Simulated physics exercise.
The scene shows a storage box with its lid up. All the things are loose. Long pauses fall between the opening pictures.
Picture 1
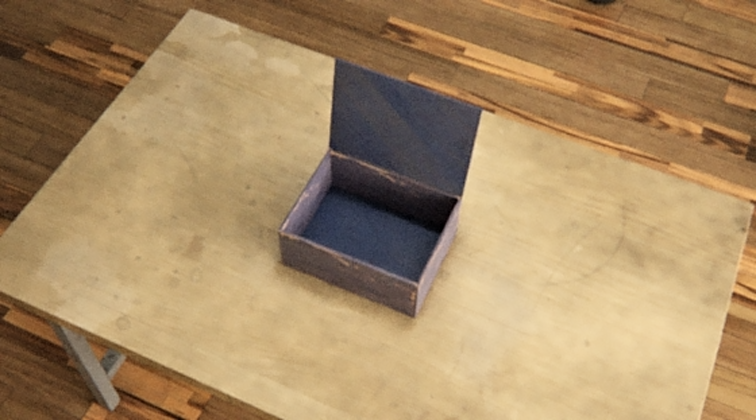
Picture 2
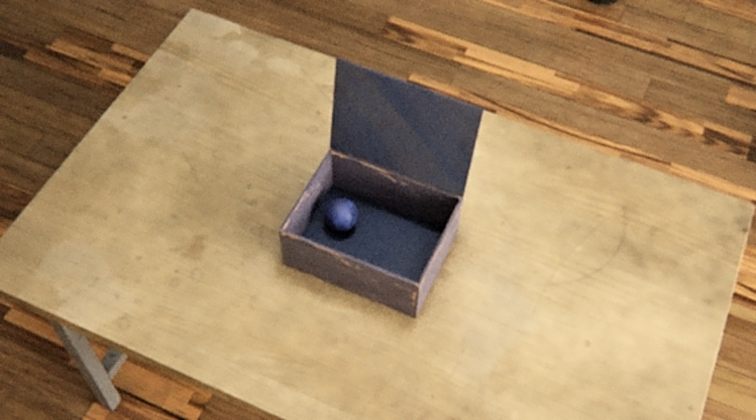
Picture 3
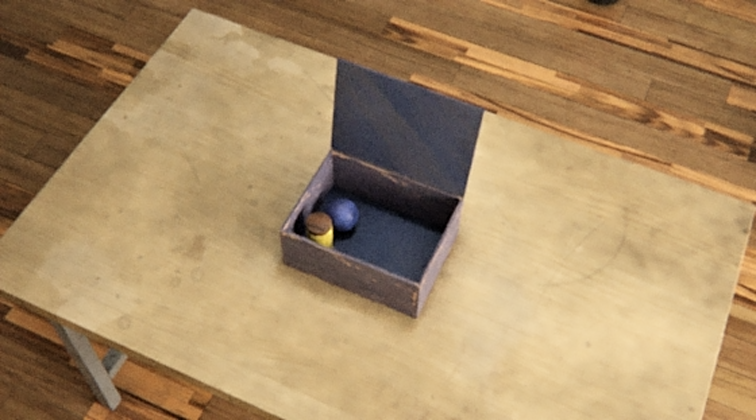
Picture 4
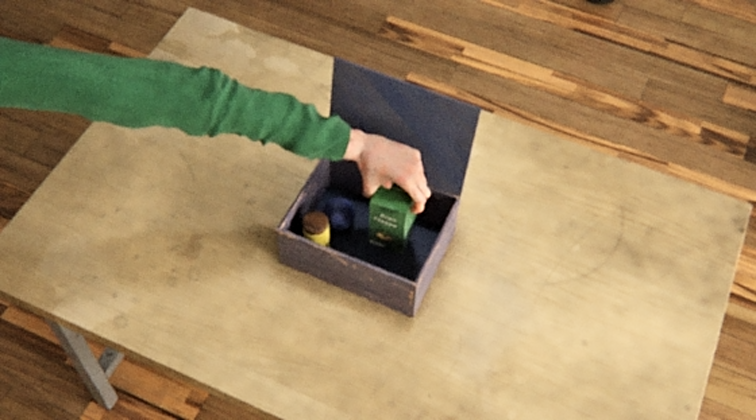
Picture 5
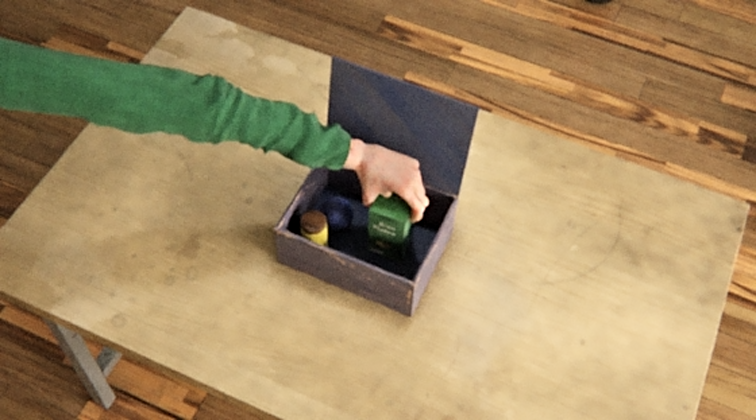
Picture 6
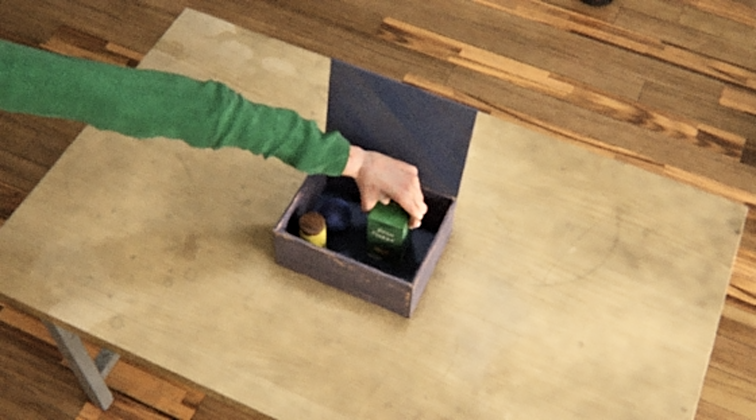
A green carton is lowered by hand into an open, dark storage box on a pale wooden table, seen from above at an angle. The box is empty at first, then holds a blue ball at left and a small yellow container with a brown top nearer the front. A green-sleeved arm reaches in from the left, easing the carton down slightly beside them, while the view shifts barely.
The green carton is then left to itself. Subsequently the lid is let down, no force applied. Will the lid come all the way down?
Basically the lid doesn't make it down.
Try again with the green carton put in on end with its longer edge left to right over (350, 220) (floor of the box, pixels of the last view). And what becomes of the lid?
Then the lid does shut, as it turns out.
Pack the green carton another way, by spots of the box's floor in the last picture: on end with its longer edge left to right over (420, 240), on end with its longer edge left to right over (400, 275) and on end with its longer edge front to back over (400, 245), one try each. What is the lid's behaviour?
Okay, so first it doesn't close, then it doesn't close, and last it doesn't close.
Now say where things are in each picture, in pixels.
The last thing is not in view yet, in the first frame.
The last thing is not in view yet; blue ball (341, 215), in the second frame.
The last thing is not in view yet; blue ball (342, 215), in the third frame.
Still above its spot; green carton (393, 215); blue ball (339, 214), in the fourth frame.
Still above its spot; green carton (392, 223); blue ball (337, 214), in the fifth frame.
In place under the hand; green carton (390, 230); blue ball (335, 215), in the sixth frame.
Then, 1.50 s on from there, lid 65° above the rim.
Then, 2.10 s on from there, lid 24° above the rim.
In the end, lid 24° above the rim; all 3 unmoved. At the end, from the last picture's camera, green carton near (390, 230).
